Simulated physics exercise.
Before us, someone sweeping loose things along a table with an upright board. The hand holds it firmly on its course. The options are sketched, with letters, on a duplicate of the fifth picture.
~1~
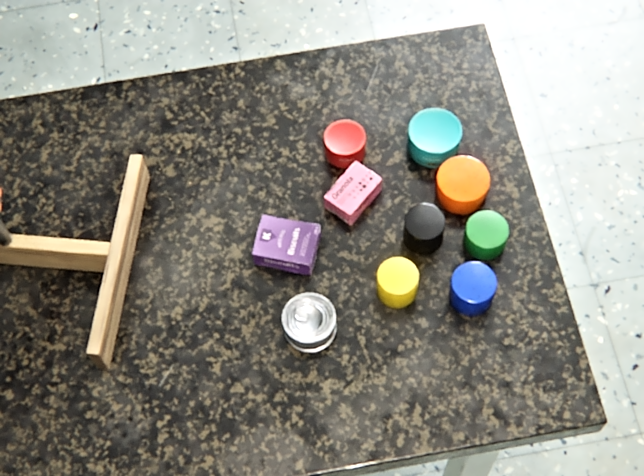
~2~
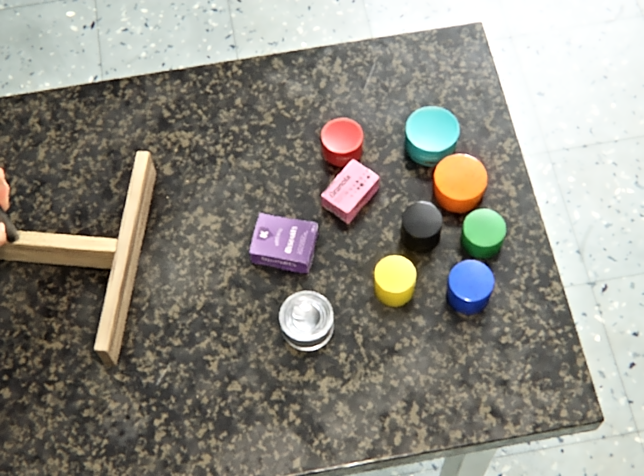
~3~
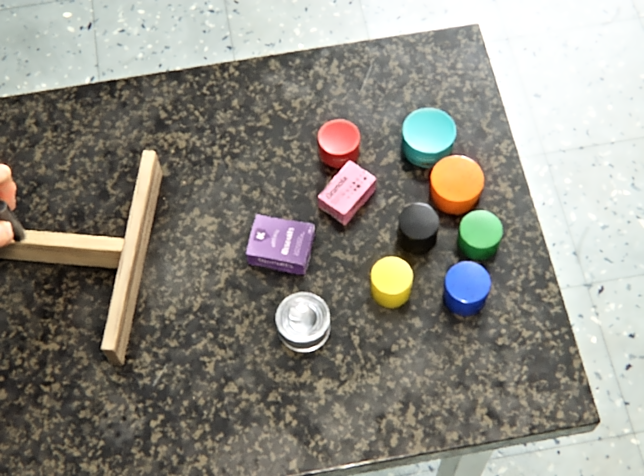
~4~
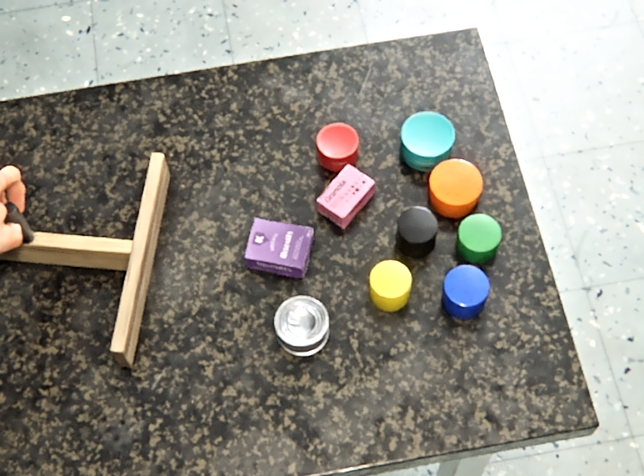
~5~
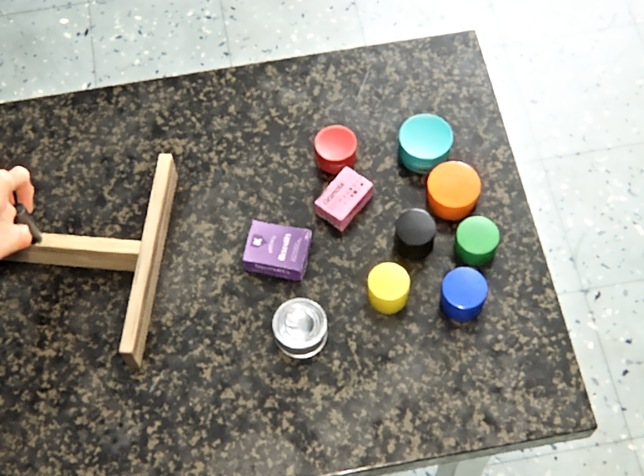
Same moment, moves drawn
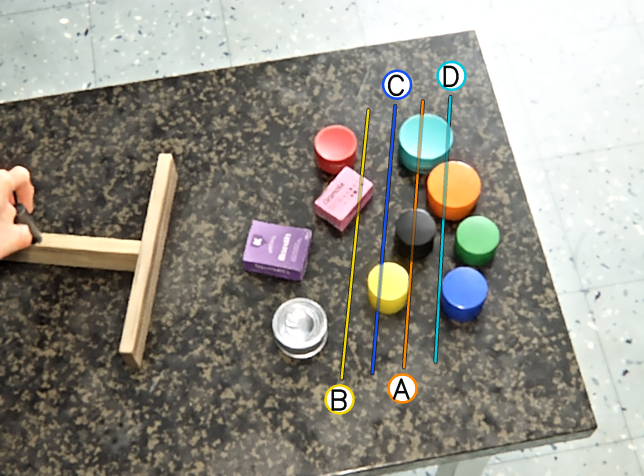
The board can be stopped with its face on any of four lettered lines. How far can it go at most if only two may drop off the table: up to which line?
The farthest such stop is D.
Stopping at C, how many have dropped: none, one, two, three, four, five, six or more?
The count is none.
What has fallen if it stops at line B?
It is the green tin.
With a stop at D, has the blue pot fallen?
By then, no.
On the marked copy, A at (414, 225); B at (356, 235); C at (385, 230); D at (444, 221).
With D. Early on, board (254, 230); purple packet (293, 246); green tin (476, 242).
Further on, board (361, 212); green tin (487, 243); turquoise jar (442, 143).
At the end, board (441, 199); turquoise jar over the edge; green tin over the edge; two fallen.
As for the rest, A is within the limit but short; B is within the limit but short; C is within the limit but short.
